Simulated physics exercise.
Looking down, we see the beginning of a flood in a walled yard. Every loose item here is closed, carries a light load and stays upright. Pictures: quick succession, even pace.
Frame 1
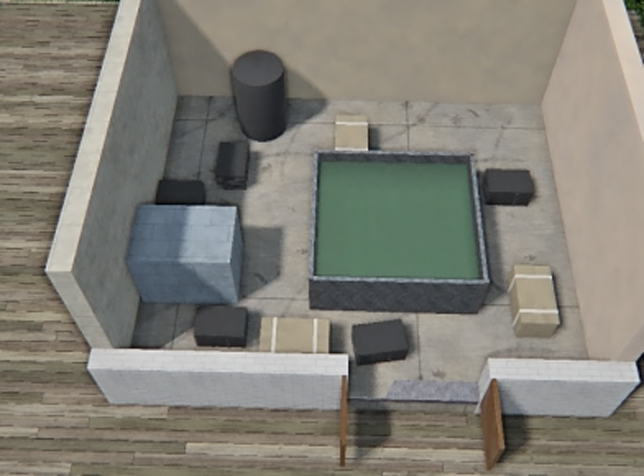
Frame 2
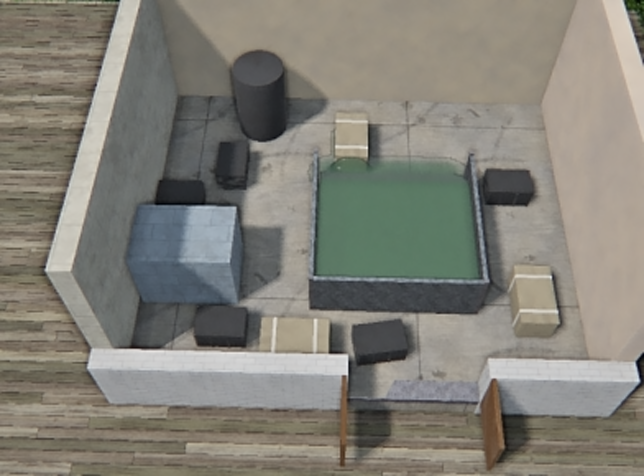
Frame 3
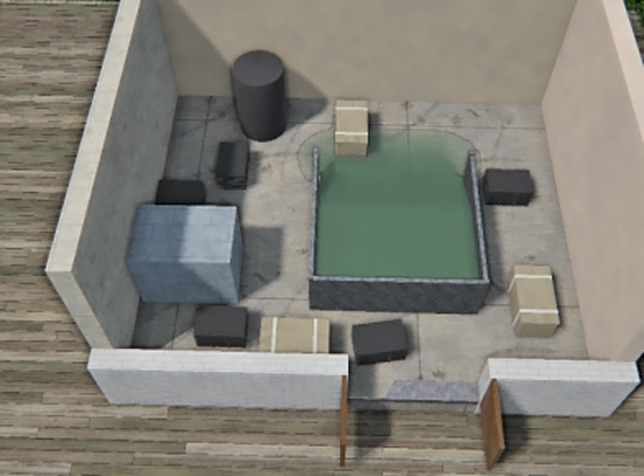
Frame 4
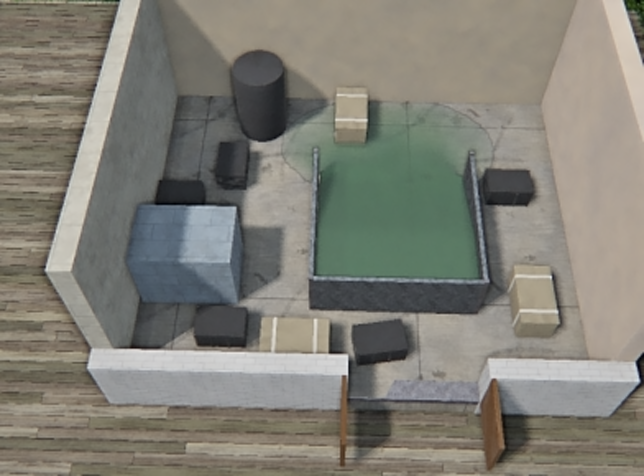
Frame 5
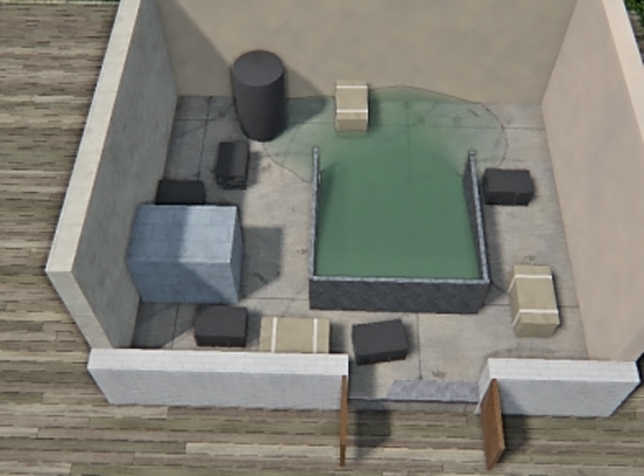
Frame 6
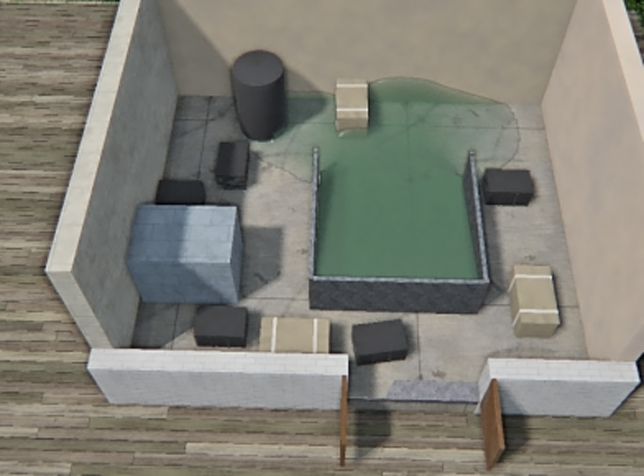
We see a walled yard from above, where the far side of a tank of green liquid opens and the liquid spreads toward the back wall, pushing one pale crate slightly backward while the other boxes stay put.
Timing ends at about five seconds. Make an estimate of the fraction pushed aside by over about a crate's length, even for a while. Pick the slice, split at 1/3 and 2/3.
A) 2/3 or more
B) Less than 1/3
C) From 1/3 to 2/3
(C) From 1/3 to 2/3.
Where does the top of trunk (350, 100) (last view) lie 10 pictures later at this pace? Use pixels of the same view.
Approximately at pixel (302, 100).
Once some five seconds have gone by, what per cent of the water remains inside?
Close to 98 per cent, I think.
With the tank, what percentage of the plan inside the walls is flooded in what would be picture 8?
Estimate: Close to 40 in a hundred.
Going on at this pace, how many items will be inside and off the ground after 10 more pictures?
The figure is 1.
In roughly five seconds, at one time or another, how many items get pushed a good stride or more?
The count is 5.
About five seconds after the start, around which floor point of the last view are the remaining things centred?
That works out to about (315, 287) on the floor.
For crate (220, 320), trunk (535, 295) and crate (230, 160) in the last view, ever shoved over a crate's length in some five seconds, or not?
Sequence check gives below that mark, next past that mark, finally past that mark.
A moment on, 1 of 8 are well off their spots; 1 afloat.
Next, 1 of 8 are well off their spots; 1 afloat.
Later, 4 of 8 are well off their spots; 5 afloat.
In the end, 5 of 8 are well off their spots, and 5 have been at some point; 7 afloat.
